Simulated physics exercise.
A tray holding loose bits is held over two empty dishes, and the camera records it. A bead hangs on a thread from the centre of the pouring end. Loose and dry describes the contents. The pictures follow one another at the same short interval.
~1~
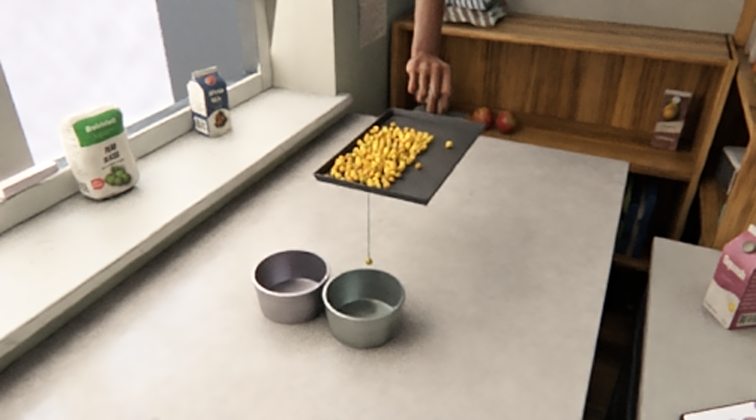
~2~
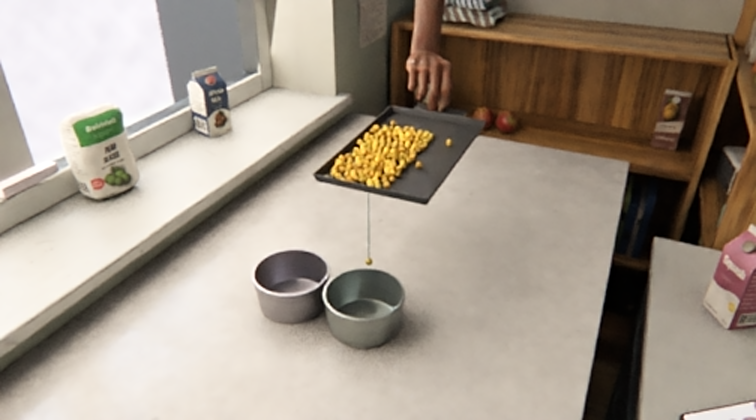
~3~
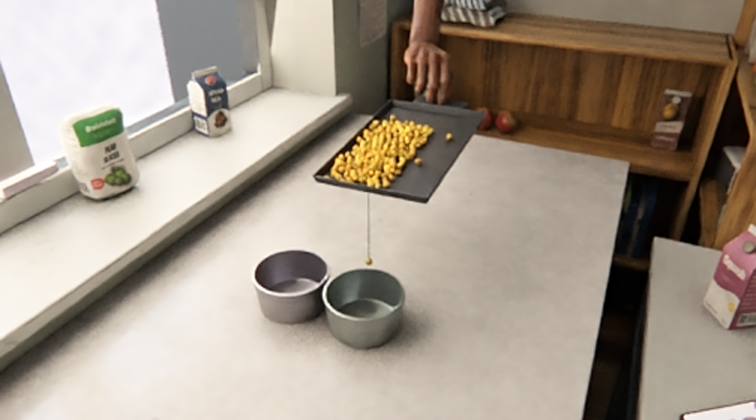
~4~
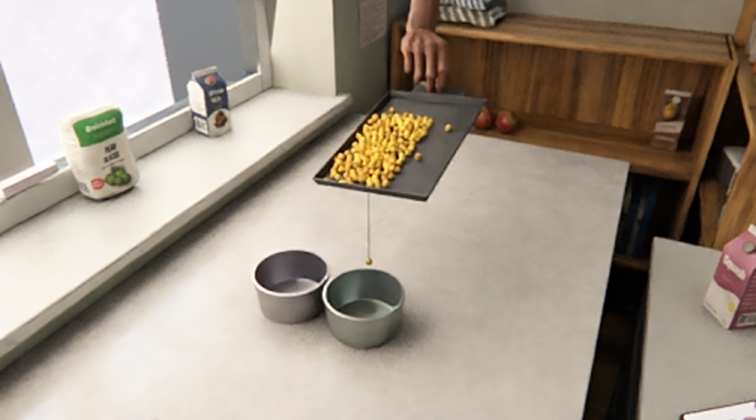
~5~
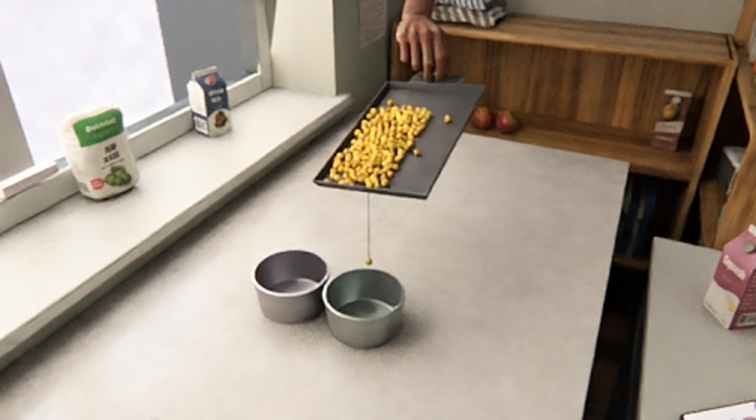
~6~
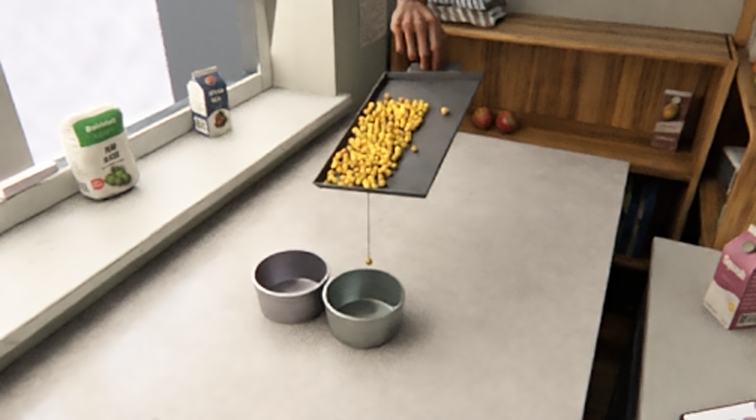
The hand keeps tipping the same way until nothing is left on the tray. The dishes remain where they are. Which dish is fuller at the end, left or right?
Oh, the winner here is the left dish, by the look of it.
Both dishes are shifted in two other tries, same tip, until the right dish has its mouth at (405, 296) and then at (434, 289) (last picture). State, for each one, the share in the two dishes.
Roughly 80% on the first try and 30% on the second.
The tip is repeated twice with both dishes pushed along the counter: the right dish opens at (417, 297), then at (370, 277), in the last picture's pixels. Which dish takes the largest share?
Try 1: The dish at left. Try 2: The dish at left.
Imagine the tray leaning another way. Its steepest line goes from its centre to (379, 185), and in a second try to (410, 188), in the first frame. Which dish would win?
For the first heading it's the dish at right, and for the second it's the dish at right.
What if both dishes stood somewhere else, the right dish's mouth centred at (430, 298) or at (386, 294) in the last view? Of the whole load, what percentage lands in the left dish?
Roughly 40 per cent, then roughly 90 per cent.
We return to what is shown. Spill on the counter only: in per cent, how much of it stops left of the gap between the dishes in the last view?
That would be roughly 40 per cent.
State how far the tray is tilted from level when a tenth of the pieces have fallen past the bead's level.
Close to 80° of tilt at that moment.
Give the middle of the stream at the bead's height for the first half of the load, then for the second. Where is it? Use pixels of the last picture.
Early-half point (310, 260); late-half point (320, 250).
Just after the last frame, tray tipped steeply; almost all on the tray; just a few in the right dish; just a few in the left dish; just a few in the air.
A moment on, tray tipped past a quarter turn; just a few on the tray; roughly a quarter in the right dish; roughly two thirds in the left dish; about a tenth outside both; about a tenth in the air.
Further on, tray tipped past a quarter turn; roughly a quarter in the right dish; roughly two thirds in the left dish; roughly a quarter outside both.
When it is over, tray tipped past a quarter turn; roughly a quarter in the right dish; roughly two thirds in the left dish; roughly a quarter outside both.
